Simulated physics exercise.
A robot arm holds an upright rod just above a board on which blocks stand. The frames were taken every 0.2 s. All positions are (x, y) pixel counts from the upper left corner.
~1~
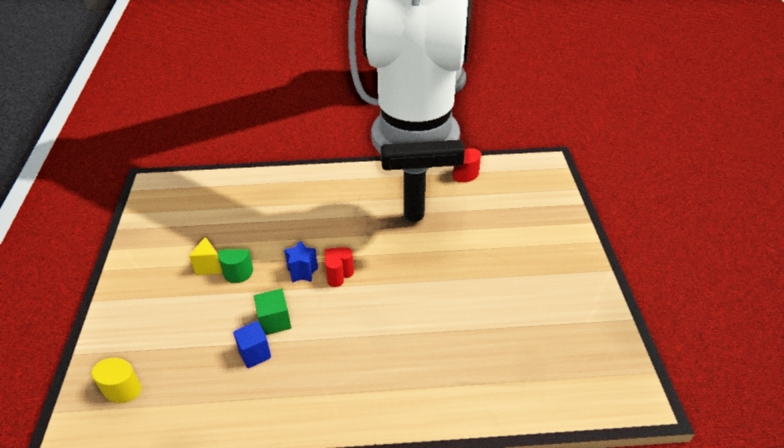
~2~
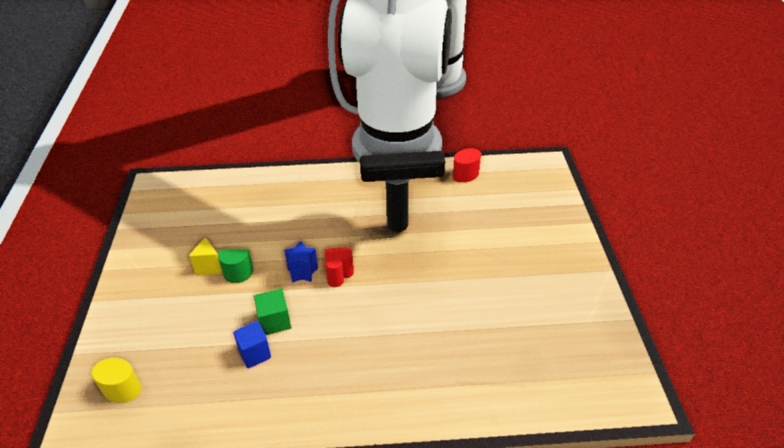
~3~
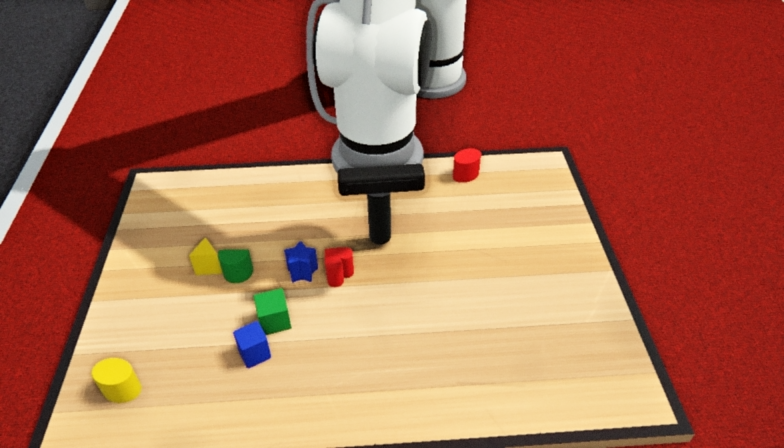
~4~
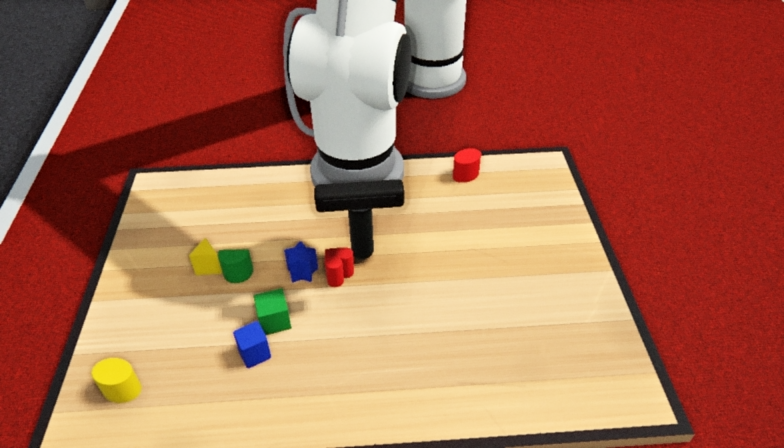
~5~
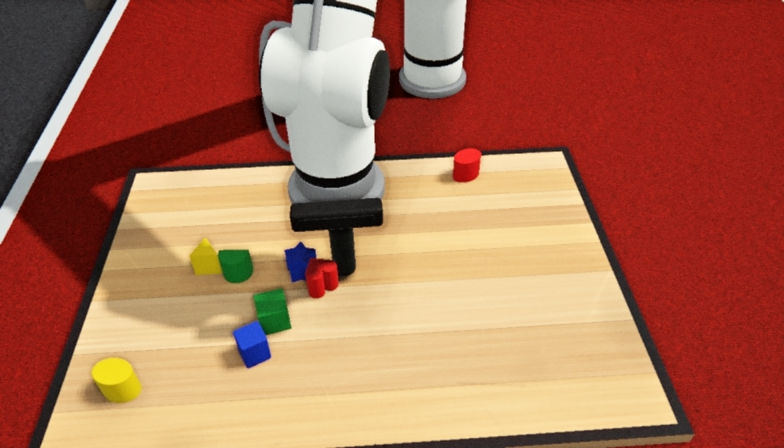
A white robot arm holding an upright black rod reaches over a pale wooden board on a red floor, seen from above at an angle by a still camera. Yellow, green and blue blocks and a red heart sit on the left and middle, with a red cylinder at the far edge. The rod glides left and nearer, then pushes the heart slightly left while the other blocks stay still.
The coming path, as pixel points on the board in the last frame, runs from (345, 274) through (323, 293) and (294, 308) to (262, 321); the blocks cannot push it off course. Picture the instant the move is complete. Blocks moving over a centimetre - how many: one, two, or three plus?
I expect three or more blocks to be moved by more than 1 cm.
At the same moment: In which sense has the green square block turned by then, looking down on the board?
The turn is anti-clockwise.
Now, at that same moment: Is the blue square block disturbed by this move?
The block in question is displaced by the end.
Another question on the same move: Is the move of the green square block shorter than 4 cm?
I'd say no.
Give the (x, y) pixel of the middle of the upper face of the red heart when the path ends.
When the path ends, it will be at (254, 282).
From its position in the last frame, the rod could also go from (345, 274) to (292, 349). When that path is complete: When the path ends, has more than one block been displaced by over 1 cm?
I expect not.
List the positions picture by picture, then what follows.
Rod's lower end (414, 216); blue square block (250, 335); green square block (270, 302); blue star (299, 252); red heart (337, 256), in the first picture.
Rod (398, 226); blocks still, in the second picture.
Rod (380, 238); blocks still, in the third picture.
Rod (363, 252); blocks still, in the fourth picture.
Rod (345, 269); blue square block (250, 335); green square block (270, 302); blue star (299, 253); red heart (319, 267), in the fifth picture.
What follows on the original path. One third of the way, rod (321, 289); blue star (296, 253), turned 25° clockwise; red heart (293, 278), turned 55° clockwise.
Two thirds of the way, rod (293, 303); green square block (257, 307), turned 55° anticlockwise; blue star (296, 253), turned 25° clockwise; red heart (268, 282), turned 105° clockwise.
At the end, rod (260, 316); blue square block (240, 347), turned 45° anticlockwise; green square block (228, 321), turned 75° anticlockwise; blue star (296, 253), turned 25° clockwise; red heart (254, 282), turned 145° clockwise.
